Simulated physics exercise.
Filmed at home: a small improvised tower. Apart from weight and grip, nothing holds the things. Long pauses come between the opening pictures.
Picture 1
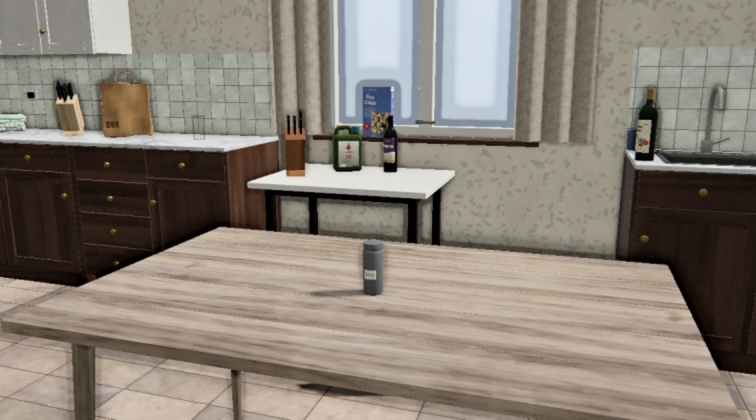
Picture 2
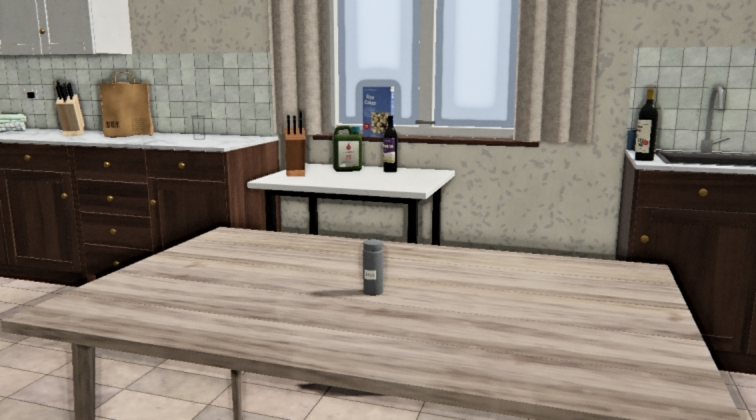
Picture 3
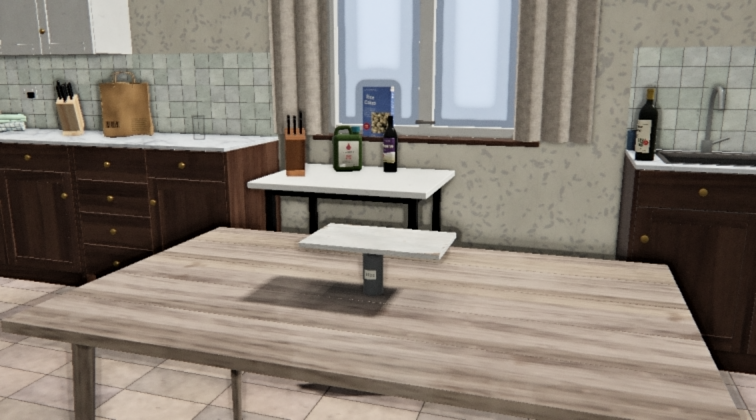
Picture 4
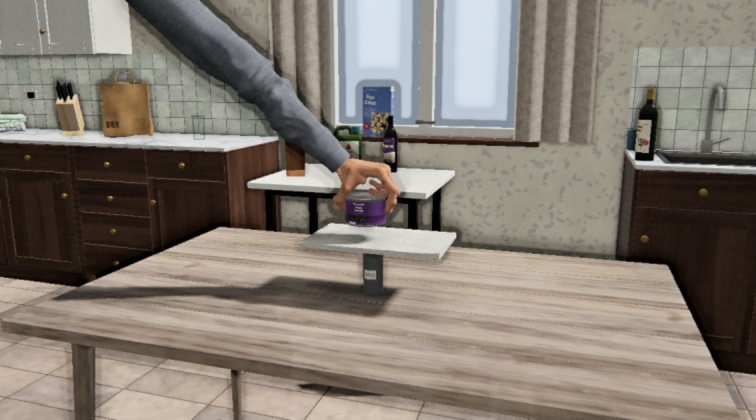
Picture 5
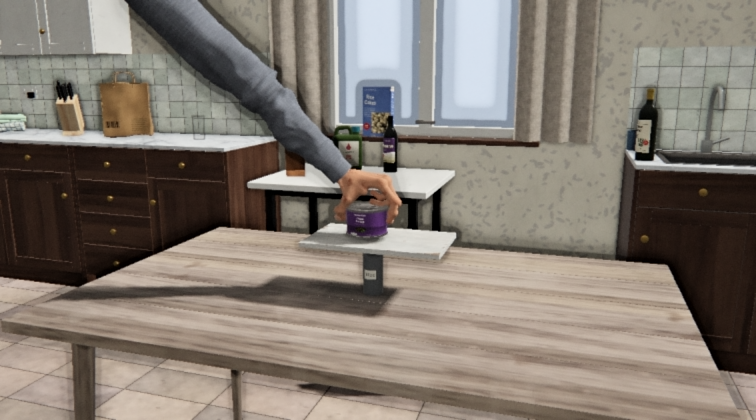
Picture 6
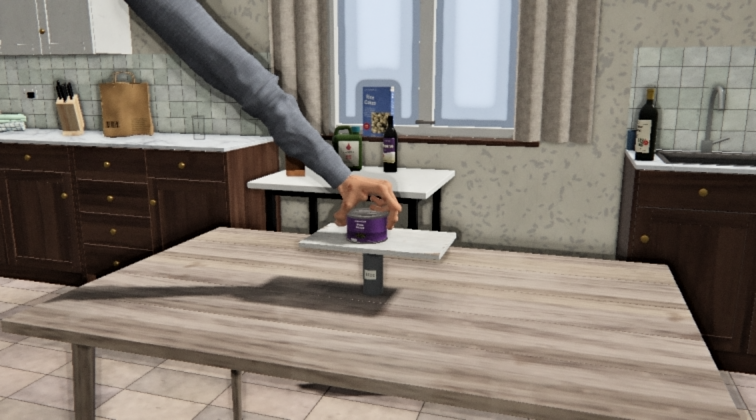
The clip shows a small grey shaker standing on a wooden kitchen table, then a white board resting across its top. A hand reaches in from the upper left and lowers a purple tub onto the board, keeping hold of it.
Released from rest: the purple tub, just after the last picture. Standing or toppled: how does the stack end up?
The stack ends up standing.
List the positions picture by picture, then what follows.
The last thing is not in view yet; grey shaker (373, 267), in the first picture.
The last thing is not in view yet; grey shaker (373, 267), in the second picture.
The last thing is not in view yet; grey shaker (373, 267), in the third picture.
Still above its spot; purple tub (366, 209); grey shaker (373, 267), in the fourth picture.
Still above its spot; purple tub (367, 220); grey shaker (373, 267), in the fifth picture.
Set down, still held; purple tub (367, 226); grey shaker (373, 267), in the sixth picture.
Then, 0.20 s later than the last frame, all is still.
Then, 0.40 s later than the last frame, purple tub resting near (367, 226).
When it is over, all 3 as before. End places, in pixels of the last picture, purple tub near (367, 226). The stack stays up.
